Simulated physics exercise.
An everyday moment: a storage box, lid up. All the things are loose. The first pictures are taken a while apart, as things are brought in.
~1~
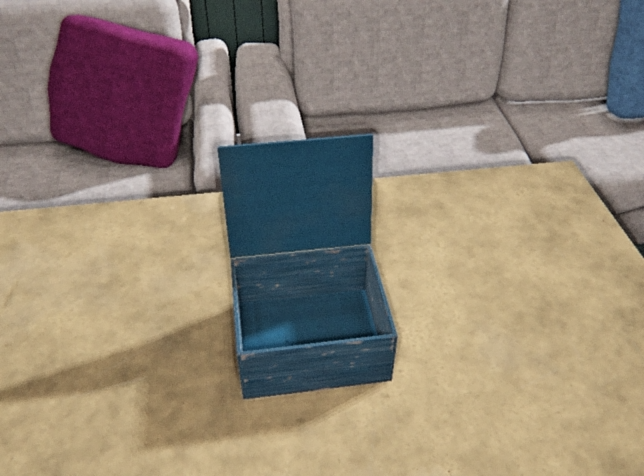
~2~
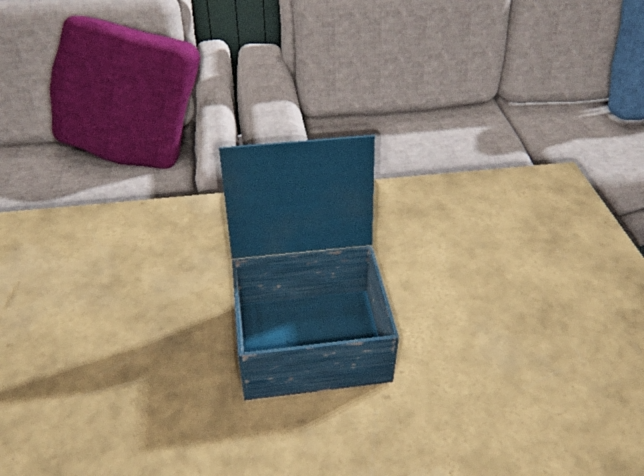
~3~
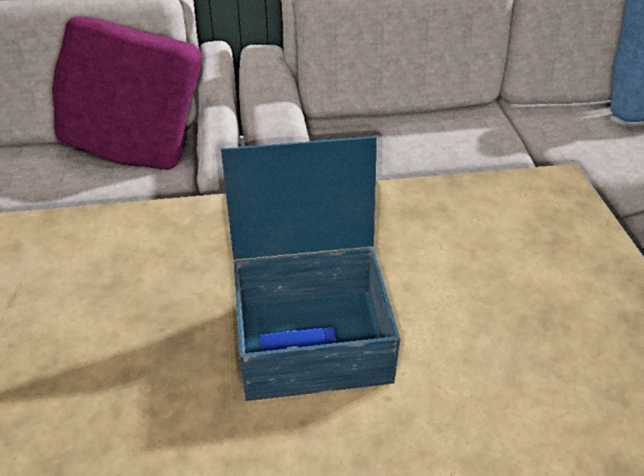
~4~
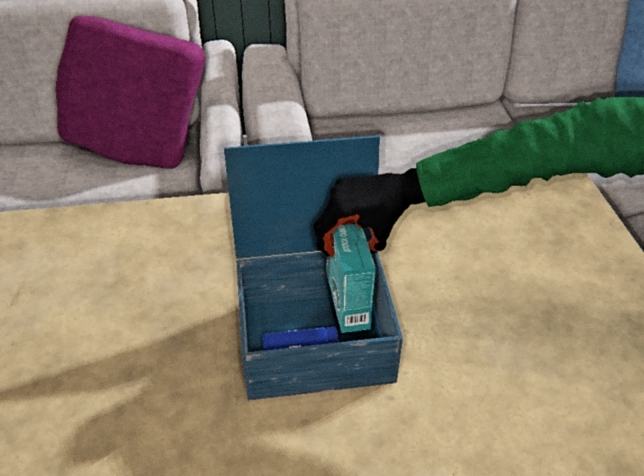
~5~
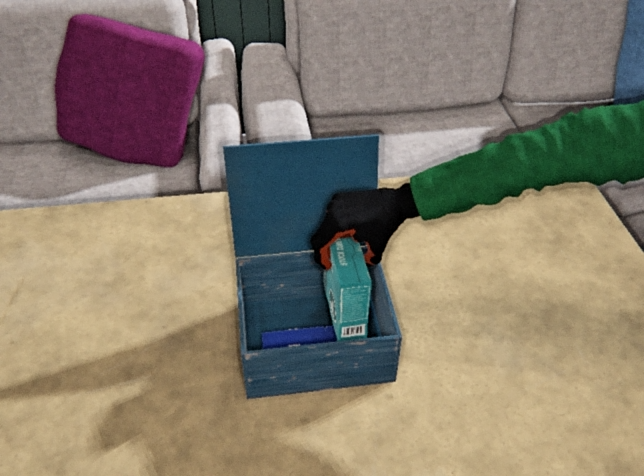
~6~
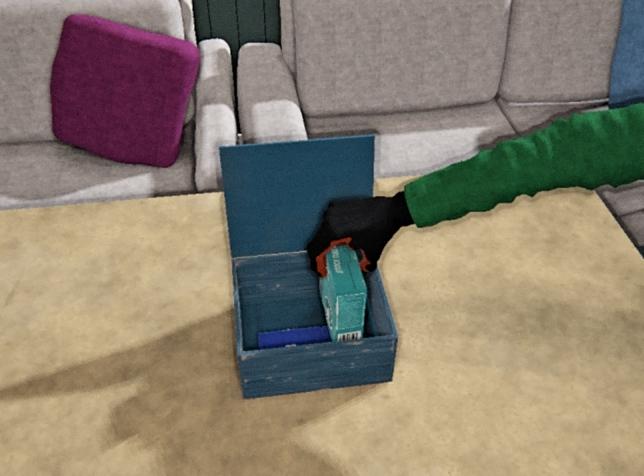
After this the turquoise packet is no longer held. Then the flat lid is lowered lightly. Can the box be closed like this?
It is held up.
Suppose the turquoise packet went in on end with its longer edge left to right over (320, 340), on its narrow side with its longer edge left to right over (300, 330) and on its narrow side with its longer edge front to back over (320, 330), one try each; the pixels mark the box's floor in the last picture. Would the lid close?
First, it closes; second, it will not close; third, it will not close.
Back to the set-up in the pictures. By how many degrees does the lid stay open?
Some 55° above the rim.
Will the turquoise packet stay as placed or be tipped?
It ends up tilted.
Then, 0.30 s later than the last frame, turquoise packet tilted by 30° near (356, 297); blue shaker moved a little.
Then, 1.10 s later than the last frame, lid starting down; turquoise packet tilted by 33° near (357, 302); blue shaker moved about its own width.
Then, 1.40 s later than the last frame, lid 73° above the rim; turquoise packet tilted by 33° near (357, 302); blue shaker moved about its own width.
Then, 1.60 s later than the last frame, lid 58° above the rim; turquoise packet tilted by 33° near (358, 302); blue shaker moved about its own width.
When it is over, lid 55° above the rim; left askew, turquoise packet; blue shaker as before. End places, in pixels of the last picture, turquoise packet near (358, 303).
